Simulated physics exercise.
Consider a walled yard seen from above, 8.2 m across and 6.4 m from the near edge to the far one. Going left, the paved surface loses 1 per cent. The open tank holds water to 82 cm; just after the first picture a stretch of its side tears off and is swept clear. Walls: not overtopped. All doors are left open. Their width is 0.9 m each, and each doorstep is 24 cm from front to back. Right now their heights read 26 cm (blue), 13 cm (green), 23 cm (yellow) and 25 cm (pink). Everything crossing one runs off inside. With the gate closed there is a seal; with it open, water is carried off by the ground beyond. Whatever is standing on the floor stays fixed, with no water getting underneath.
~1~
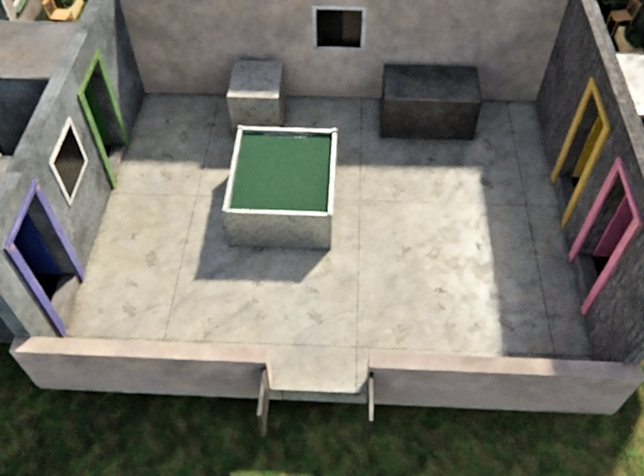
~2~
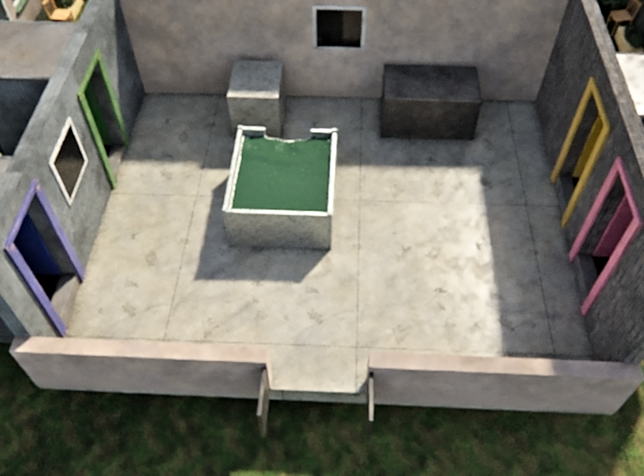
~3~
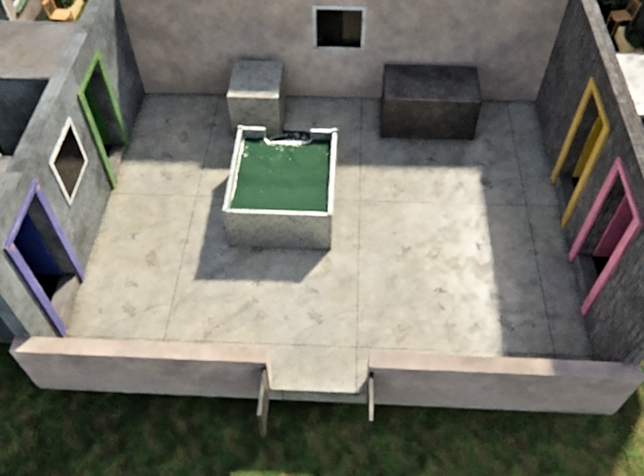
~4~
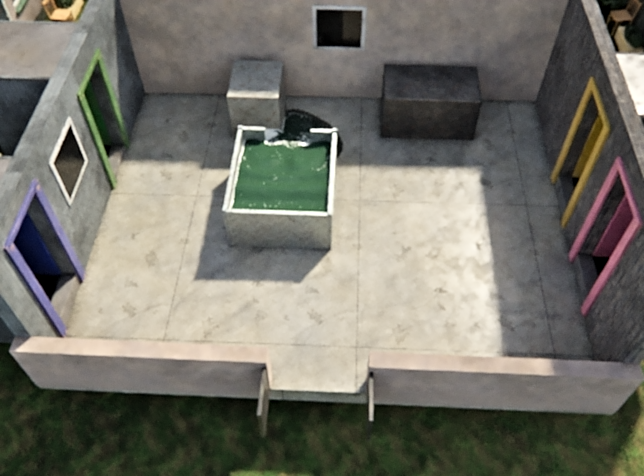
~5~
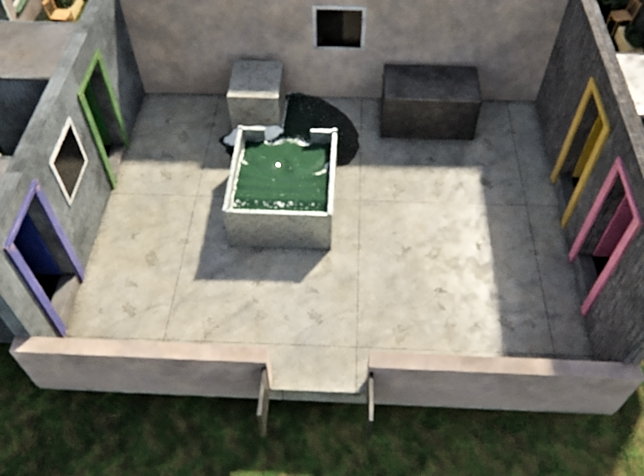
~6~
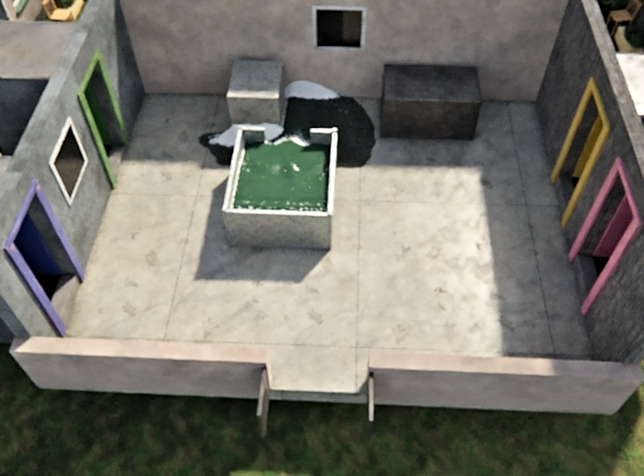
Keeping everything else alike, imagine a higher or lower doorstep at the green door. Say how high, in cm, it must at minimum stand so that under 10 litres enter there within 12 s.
It must stand at least about 13.5 cm high.
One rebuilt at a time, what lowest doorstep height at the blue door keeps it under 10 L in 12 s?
Blue door - some 6.5 centimetres.
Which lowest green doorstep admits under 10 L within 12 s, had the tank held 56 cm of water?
I'd go with near 8.0 cm then.
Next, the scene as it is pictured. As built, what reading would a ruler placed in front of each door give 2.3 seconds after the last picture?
Door by door in centimetres - blue 2, green 12, yellow 0, pink 0.
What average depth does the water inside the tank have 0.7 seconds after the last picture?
It averages close to 55 centimetres.
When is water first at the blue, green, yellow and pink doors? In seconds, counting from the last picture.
Blue at 2.0 seconds, green at 0.7 seconds, yellow at 2.6 seconds, pink at 4.0 seconds.
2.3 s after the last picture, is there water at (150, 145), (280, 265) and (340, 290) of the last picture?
First wet through, second bone-dry, third bone-dry.
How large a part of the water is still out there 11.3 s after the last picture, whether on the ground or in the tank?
Share still there: Approx. 90 percent.
Then, 0.7 s after the last picture water covers 15 % of the floor, deepest (44 cm) near (315, 99); 4 cm at the green door, 0 litres in over its 13 cm doorstep.
Then, 2.3 s after the last picture water covers 35 % of the floor, deepest (30 cm) near (375, 106); 12 cm at the green door, 9 litres in over its 13 cm doorstep.
Then, 11.3 s after the last picture water covers 90 % of the floor, deepest (10 cm) near (145, 95); 5 cm at the green door, 11 litres in over its 13 cm doorstep.
At the green door as built, the water peaked near 20 cm, 1.1 s after the last picture.
With a doorstep of 11 cm, 22 litres would have come in within the 12 s; with 15 cm, 5 litres. So under 10 litres takes about 13.5 cm.
